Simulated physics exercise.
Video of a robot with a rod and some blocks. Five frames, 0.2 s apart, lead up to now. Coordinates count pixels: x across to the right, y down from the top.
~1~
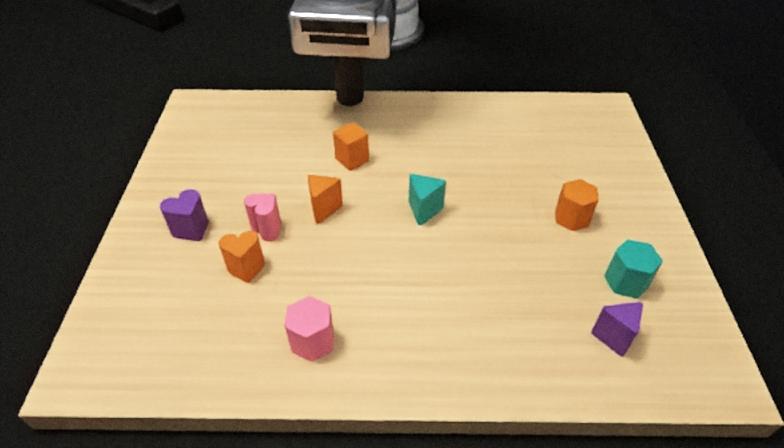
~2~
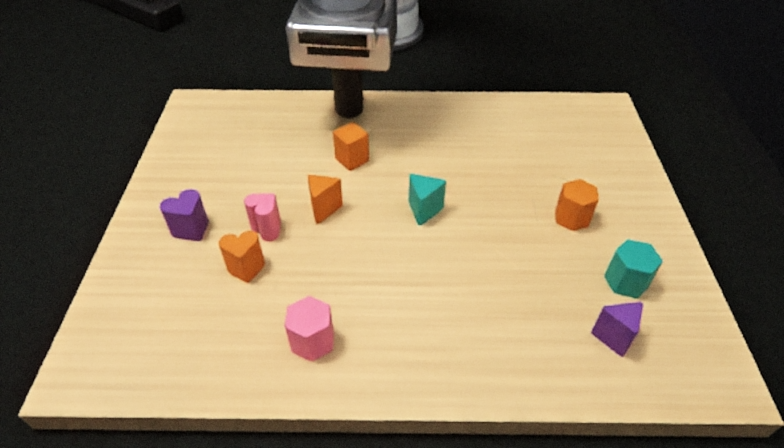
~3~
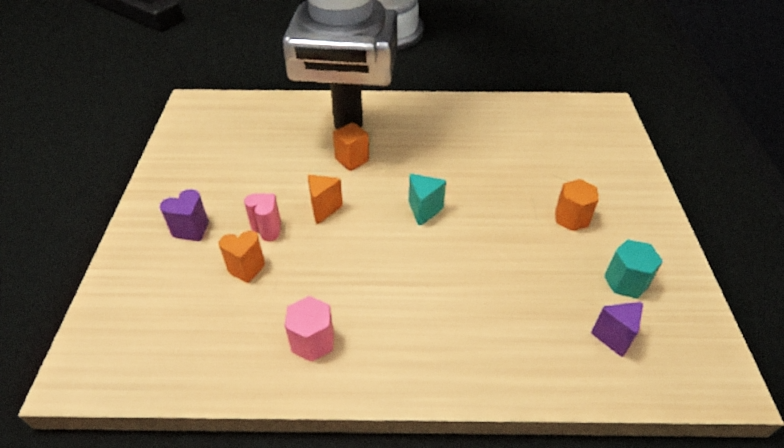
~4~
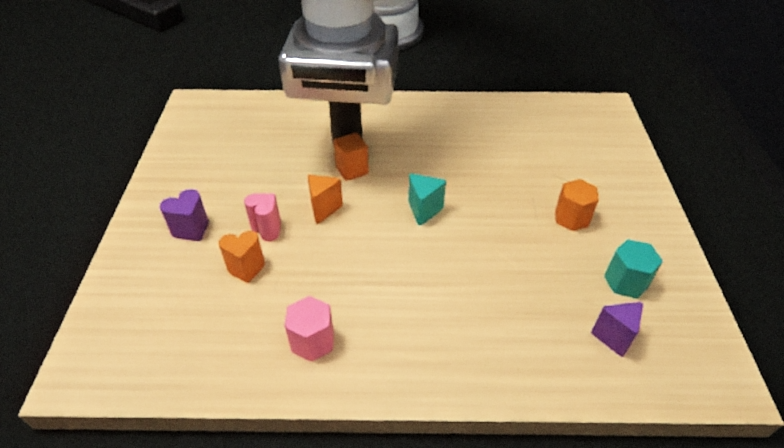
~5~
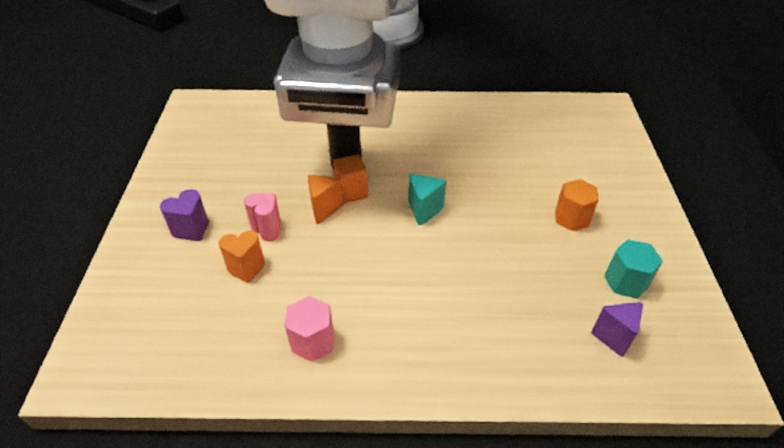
Robot arm with a dark rod moving forward over a wooden board, pushing an orange block up beside an orange triangular block.
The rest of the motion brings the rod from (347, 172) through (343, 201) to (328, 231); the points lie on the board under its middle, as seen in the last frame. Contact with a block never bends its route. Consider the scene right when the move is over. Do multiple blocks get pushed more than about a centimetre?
Yes, that is how it ends up.
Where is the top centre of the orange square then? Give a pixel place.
The middle of the upper face of the orange square will lie at about (358, 208) in the picture.
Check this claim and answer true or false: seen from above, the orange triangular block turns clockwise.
This is true.
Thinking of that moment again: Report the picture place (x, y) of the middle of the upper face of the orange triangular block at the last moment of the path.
I'd place it at (294, 207), taking the centre of its top.
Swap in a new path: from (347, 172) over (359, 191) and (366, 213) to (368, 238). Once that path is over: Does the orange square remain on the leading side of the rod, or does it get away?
I'd say it is still being pushed.
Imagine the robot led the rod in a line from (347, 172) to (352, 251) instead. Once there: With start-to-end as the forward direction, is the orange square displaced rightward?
No, that is not how it ends up.
The first path, step by step. Halfway along, rod (342, 192); orange triangular block (318, 188), turned 45° clockwise; orange square (355, 193).
At the end, rod (326, 222); pink heart block unmoved; orange triangular block (294, 207), turned 80° clockwise; orange square (358, 208), turned 50° anticlockwise.
